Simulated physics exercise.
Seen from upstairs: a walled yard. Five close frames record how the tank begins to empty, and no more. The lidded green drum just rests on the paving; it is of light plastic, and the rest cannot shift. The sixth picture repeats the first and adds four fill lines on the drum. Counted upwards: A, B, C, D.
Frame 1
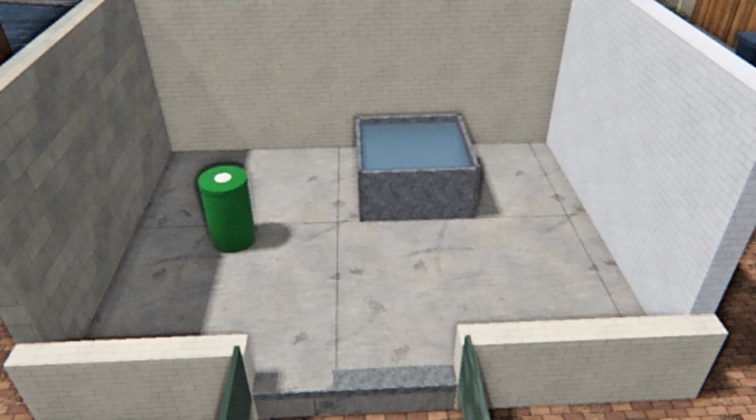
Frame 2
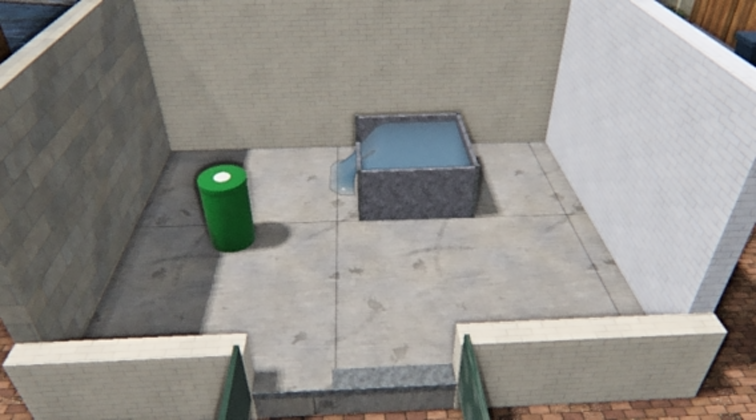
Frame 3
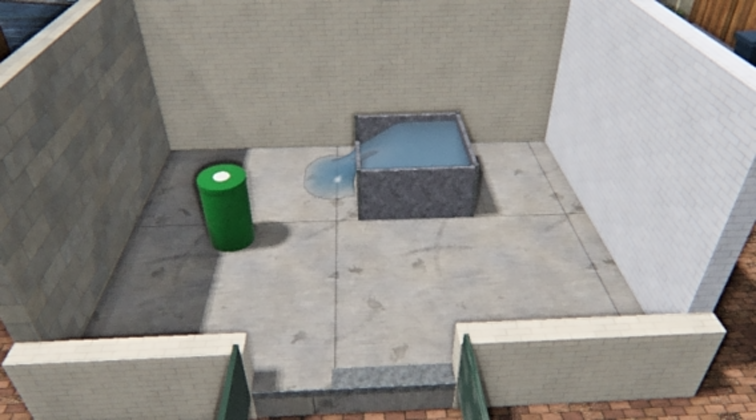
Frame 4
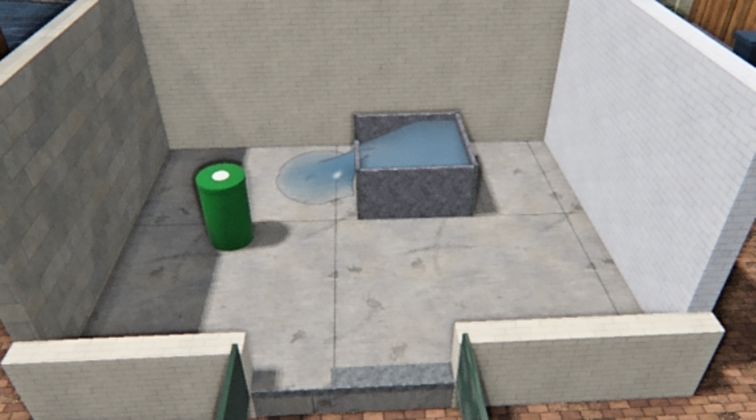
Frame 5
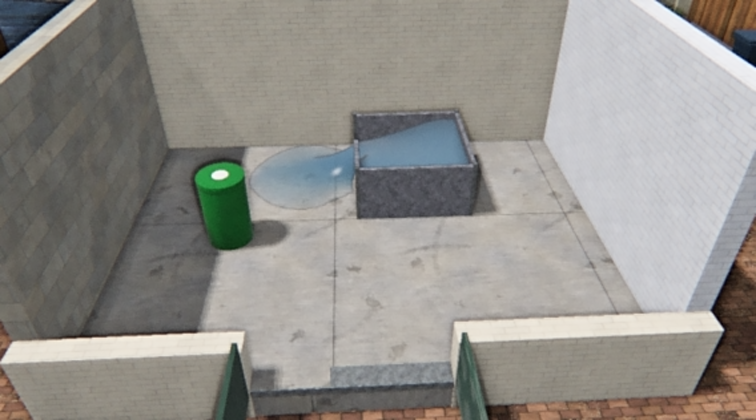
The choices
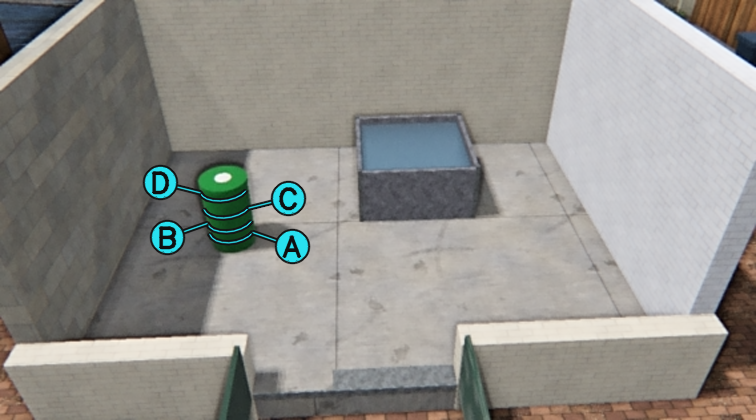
To begin with, a stone tank stands full of water in a walled yard, with a green drum to its left and an open gate in front. Water then pours out through the tank's left side onto the concrete, and the puddle spreads steadily leftward, its edge drawing nearer the drum.
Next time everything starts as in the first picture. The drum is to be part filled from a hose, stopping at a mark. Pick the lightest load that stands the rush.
Go for A.
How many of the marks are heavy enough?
All four.
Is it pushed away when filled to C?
No, that is safe.
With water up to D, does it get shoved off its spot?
No.
In cyan, A at (228, 242); B at (226, 231); C at (223, 218); D at (220, 201); from the bottom up A, B, C, D.
For line A, it does not move.
For line B, it does not move.
For line C, it does not move.
For line D, it does not move.
